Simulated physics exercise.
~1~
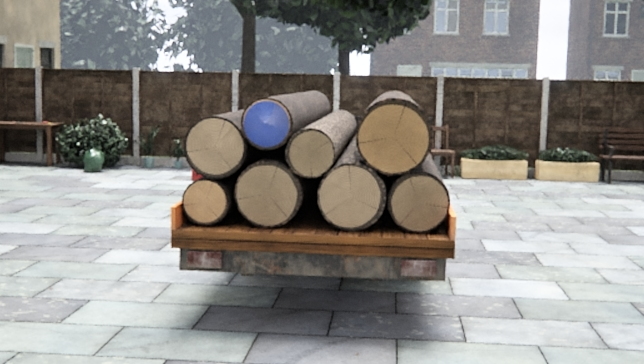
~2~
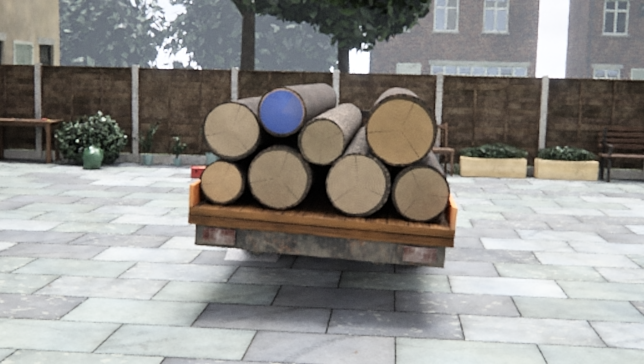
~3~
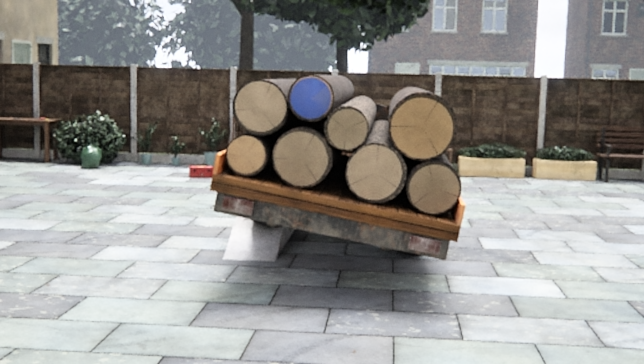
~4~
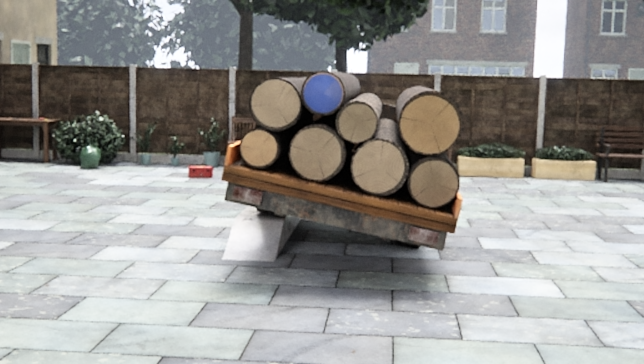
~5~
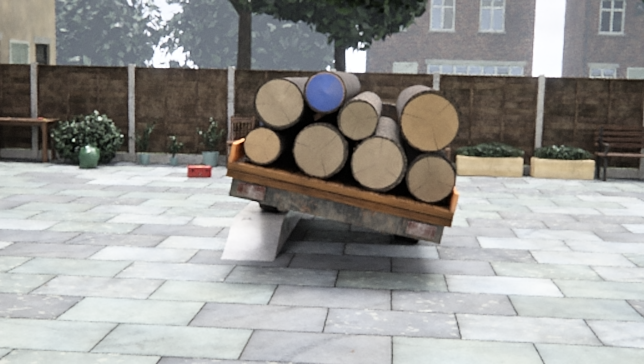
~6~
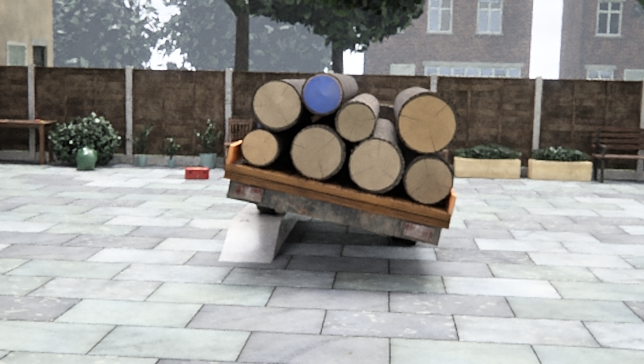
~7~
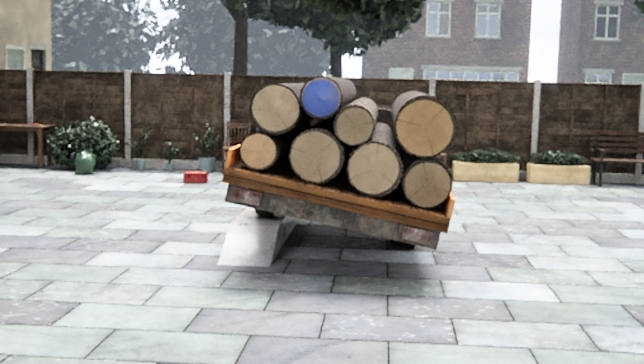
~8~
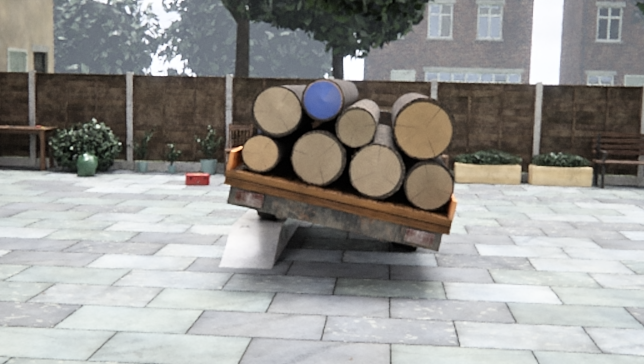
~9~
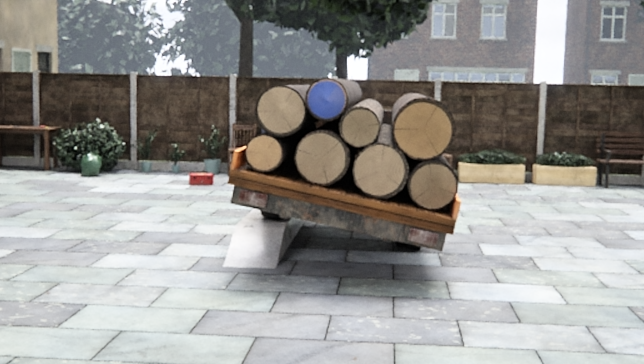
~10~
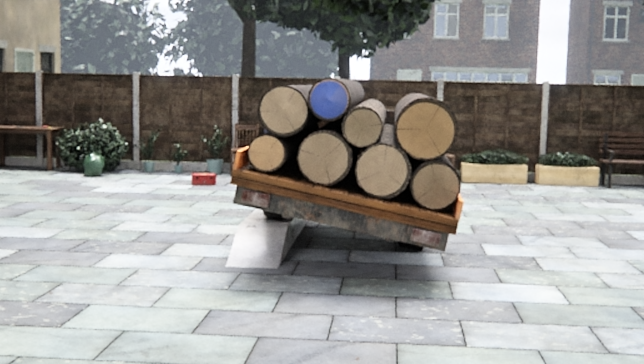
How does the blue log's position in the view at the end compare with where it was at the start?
It ends up further to the right and a little higher in view than at the start, still resting on top of other logs.
